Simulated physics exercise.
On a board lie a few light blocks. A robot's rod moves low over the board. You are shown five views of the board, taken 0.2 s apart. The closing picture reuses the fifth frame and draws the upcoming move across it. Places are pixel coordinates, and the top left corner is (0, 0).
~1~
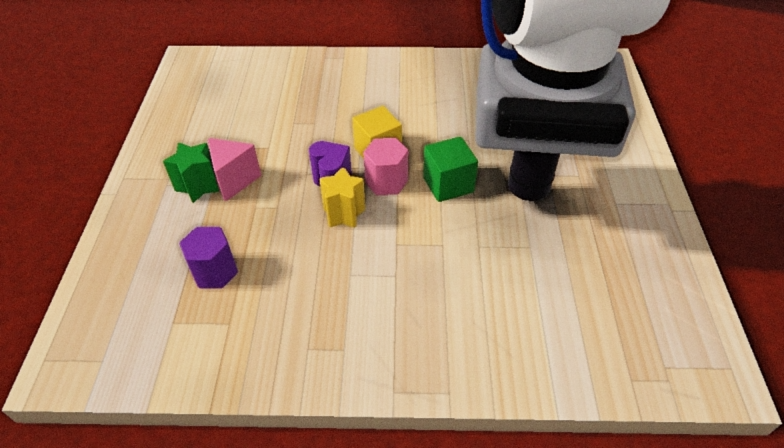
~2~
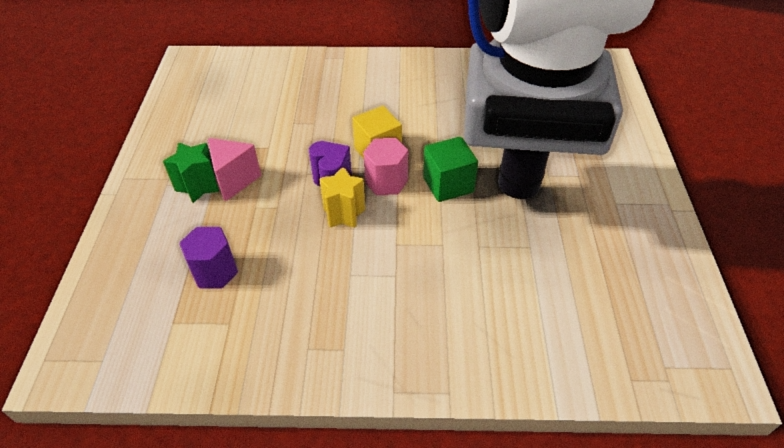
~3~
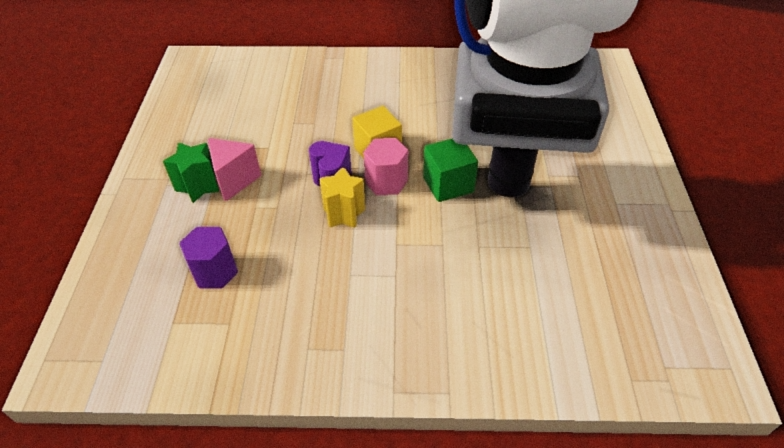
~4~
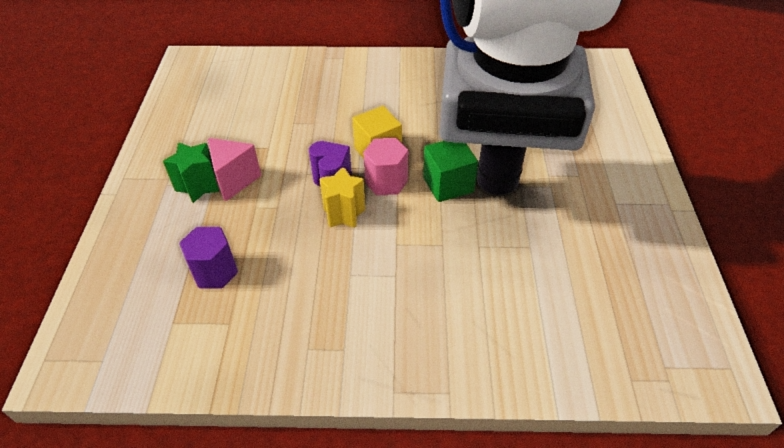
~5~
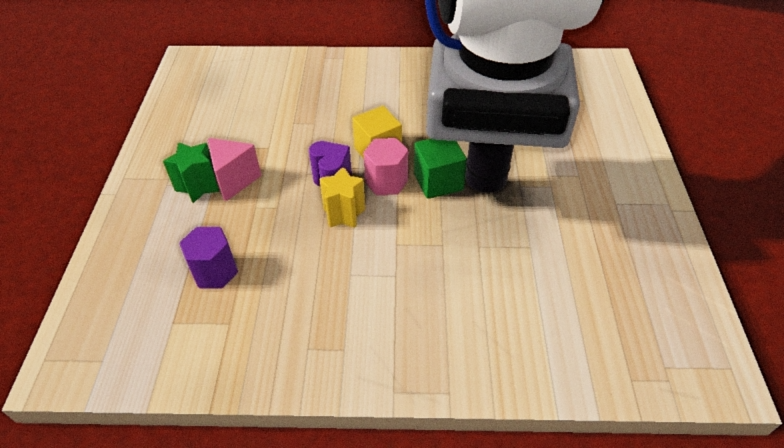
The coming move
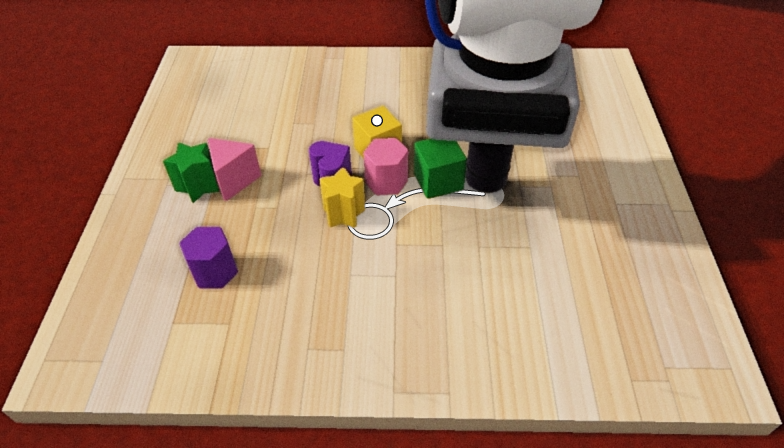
A white and grey robot arm with a dark rod reaches in from the top right over a pale wooden board on a red surface, seen from above at an angle by a still camera. Yellow, pink, purple and green blocks cluster near the middle, with more blocks at left. The rod slides slowly left, then nudges the green four-sided block slightly left toward the pink hexagonal one.
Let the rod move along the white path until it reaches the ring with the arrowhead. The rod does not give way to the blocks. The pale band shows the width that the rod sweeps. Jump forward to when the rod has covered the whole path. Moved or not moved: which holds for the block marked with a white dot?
That block is shifted.
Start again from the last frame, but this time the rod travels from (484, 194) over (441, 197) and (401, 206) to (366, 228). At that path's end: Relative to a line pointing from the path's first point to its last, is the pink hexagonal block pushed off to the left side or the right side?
Towards the right-hand side.
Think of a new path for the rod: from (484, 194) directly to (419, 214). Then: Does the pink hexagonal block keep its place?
In short: No.
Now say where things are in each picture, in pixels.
The first picture shows lower end of the rod (529, 187), tops of blocks, purple heart (329, 153), yellow star-shaped block (341, 183), yellow four-sided block (377, 121), pink hexagonal block (386, 151), green four-sided block (451, 153).
The second picture shows rod (519, 185), blocks as before.
The third picture shows rod (509, 183), blocks as before.
The fourth picture shows rod (498, 181), blocks as before.
The fifth picture shows rod (486, 179), purple heart (329, 153), yellow star-shaped block (341, 183), yellow four-sided block (377, 121), pink hexagonal block (386, 151), green four-sided block (441, 150).
The drawn path runs from (484, 194) by way of (441, 190) and (401, 197) to (370, 221); the dot is on the yellow four-sided block.
On the path given first. One third of the way, rod (442, 175); purple heart (324, 153), turned 15° anticlockwise; yellow four-sided block (371, 117); pink hexagonal block (362, 146), turned 20° anticlockwise; green four-sided block (404, 140), turned 25° clockwise.
Two thirds of the way, rod (399, 184); purple heart (302, 152), turned 55° anticlockwise; yellow four-sided block (363, 111), turned 15° clockwise; pink hexagonal block (334, 135), turned 30° anticlockwise; green four-sided block (382, 140), turned 70° clockwise.
At the end, rod (370, 206); purple heart (302, 152), turned 55° anticlockwise; yellow star-shaped block (324, 188), turned 25° clockwise; yellow four-sided block (363, 111), turned 15° clockwise; pink hexagonal block (334, 135), turned 30° anticlockwise; green four-sided block (382, 140), turned 70° clockwise.
